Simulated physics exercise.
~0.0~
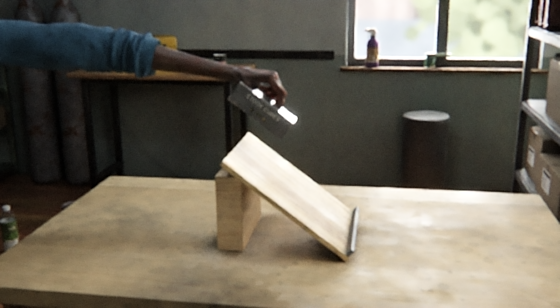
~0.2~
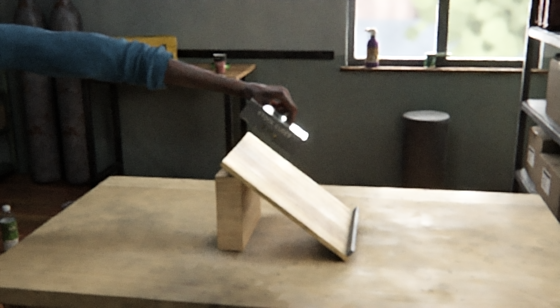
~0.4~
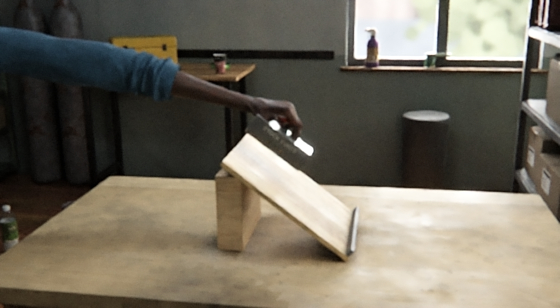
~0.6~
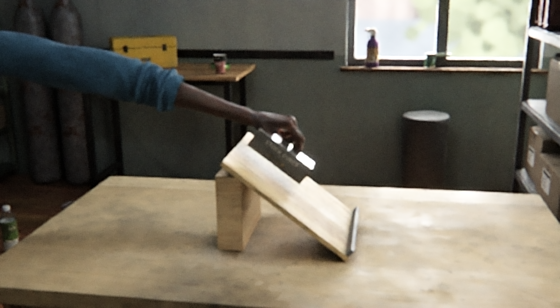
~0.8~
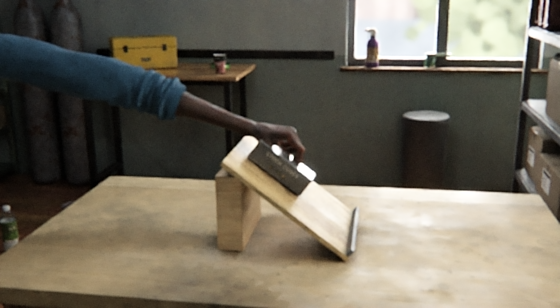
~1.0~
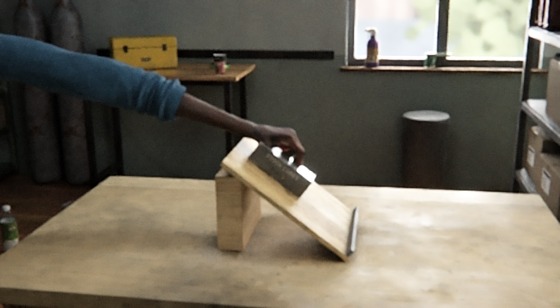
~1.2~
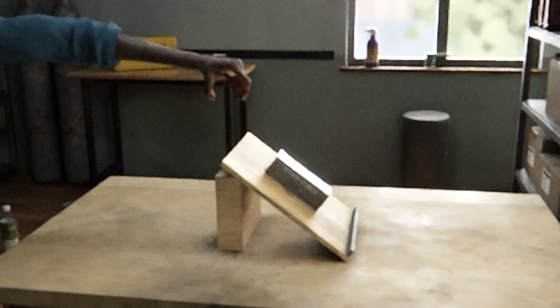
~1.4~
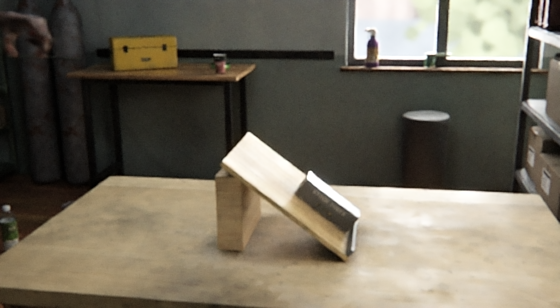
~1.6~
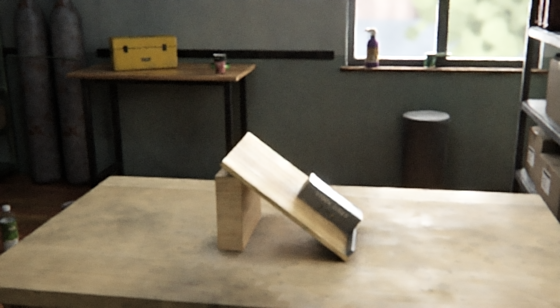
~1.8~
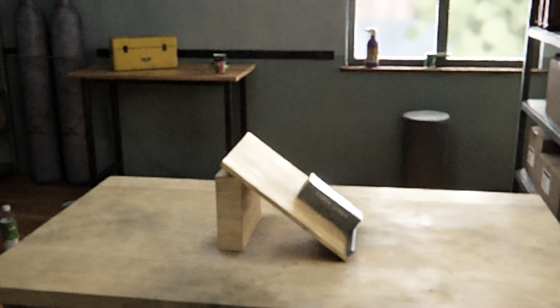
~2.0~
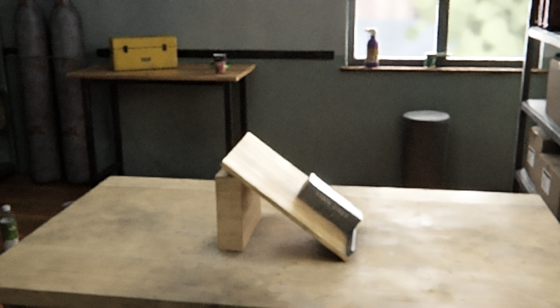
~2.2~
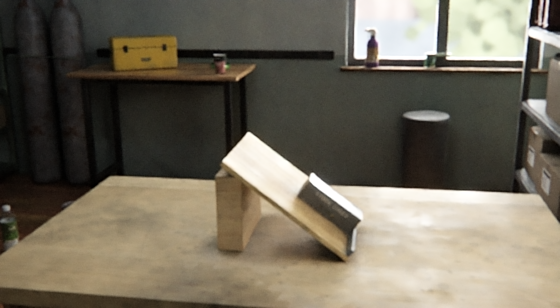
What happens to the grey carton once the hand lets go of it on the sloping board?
It slides down the board to the right and comes to rest at the lower end, where it stays.
